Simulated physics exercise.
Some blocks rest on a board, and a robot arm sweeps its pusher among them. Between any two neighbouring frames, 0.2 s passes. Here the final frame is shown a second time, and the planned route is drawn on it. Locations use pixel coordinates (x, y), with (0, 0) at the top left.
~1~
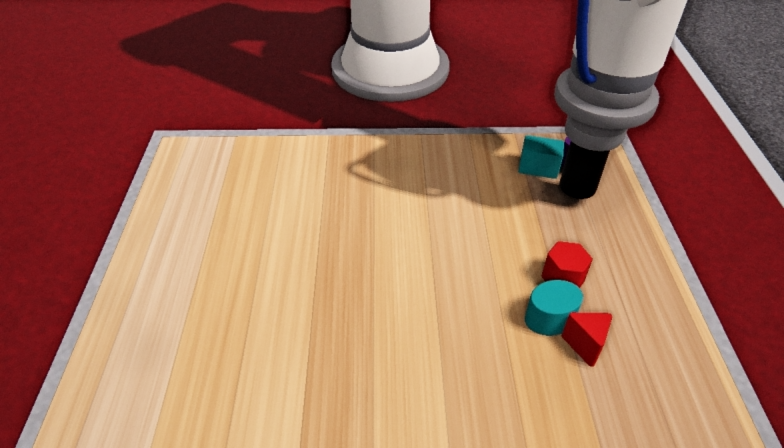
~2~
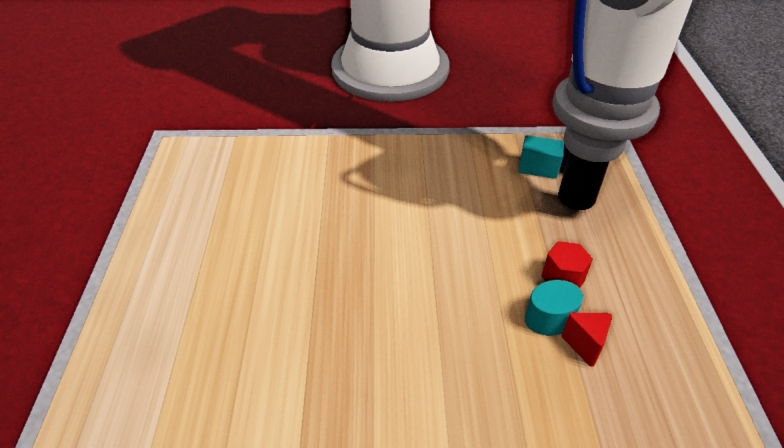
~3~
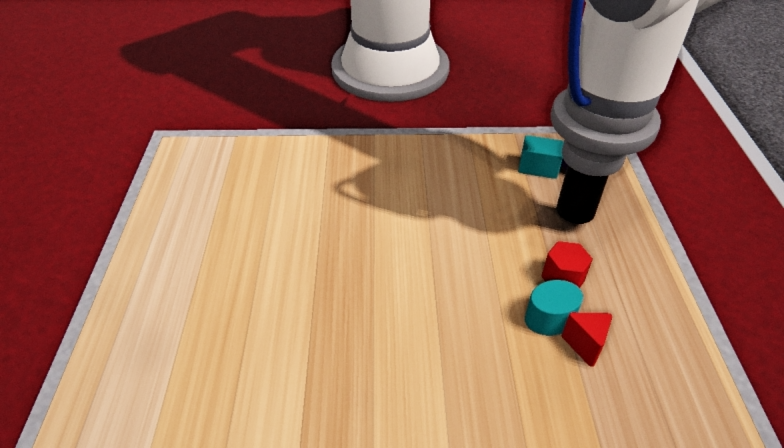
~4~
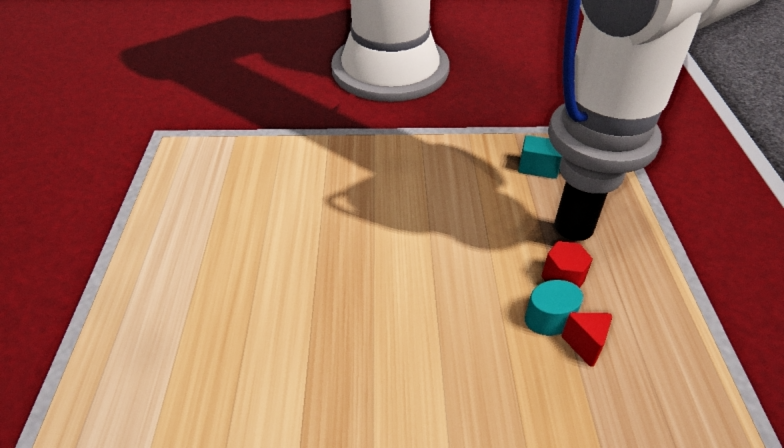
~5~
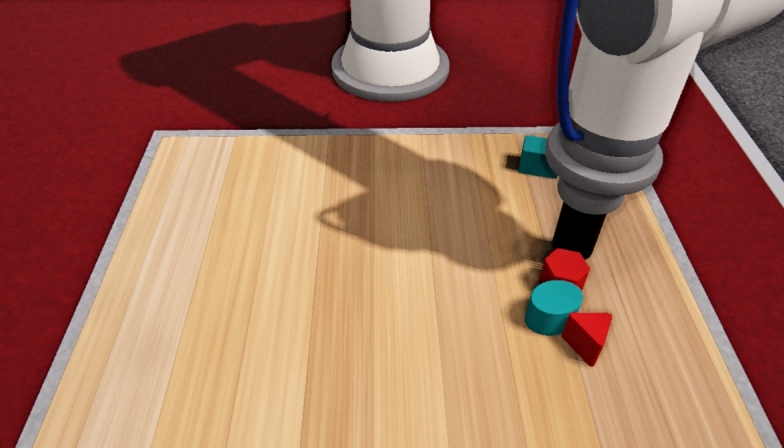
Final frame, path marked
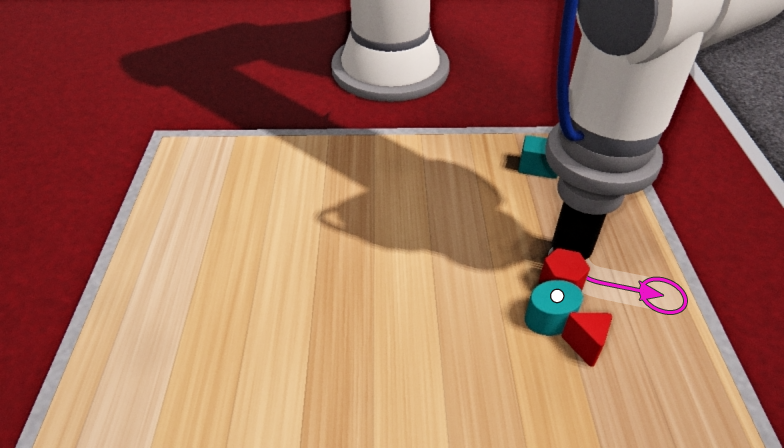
Robot arm moving its black pusher down the right side of a wooden board and nudging a red hexagon slightly.
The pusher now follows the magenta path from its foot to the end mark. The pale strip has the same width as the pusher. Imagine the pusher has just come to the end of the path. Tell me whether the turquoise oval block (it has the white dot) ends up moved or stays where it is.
It gets pushed out of place.
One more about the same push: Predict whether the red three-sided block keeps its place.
By the last moment of the path, the red three-sided block has stayed put.
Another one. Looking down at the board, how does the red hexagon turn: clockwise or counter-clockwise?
It goes round the way clock hands do.
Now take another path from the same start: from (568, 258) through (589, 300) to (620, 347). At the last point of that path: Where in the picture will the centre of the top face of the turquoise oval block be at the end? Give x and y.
I think it will end close to (533, 328).
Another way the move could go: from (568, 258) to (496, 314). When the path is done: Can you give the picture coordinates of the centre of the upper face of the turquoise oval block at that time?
It will end up at (552, 363).
The drawn path runs from (568, 258) through (591, 280) and (627, 288) to (663, 295); the dot is on the turquoise oval block.
The first path, step by step. Halfway along, pusher at (614, 273); turquoise oval block at (550, 306); red hexagon at (572, 277), turned 30° clockwise.
At the end, pusher at (669, 284); turquoise oval block at (550, 306); red hexagon at (572, 277), turned 30° clockwise; red three-sided block not moved.
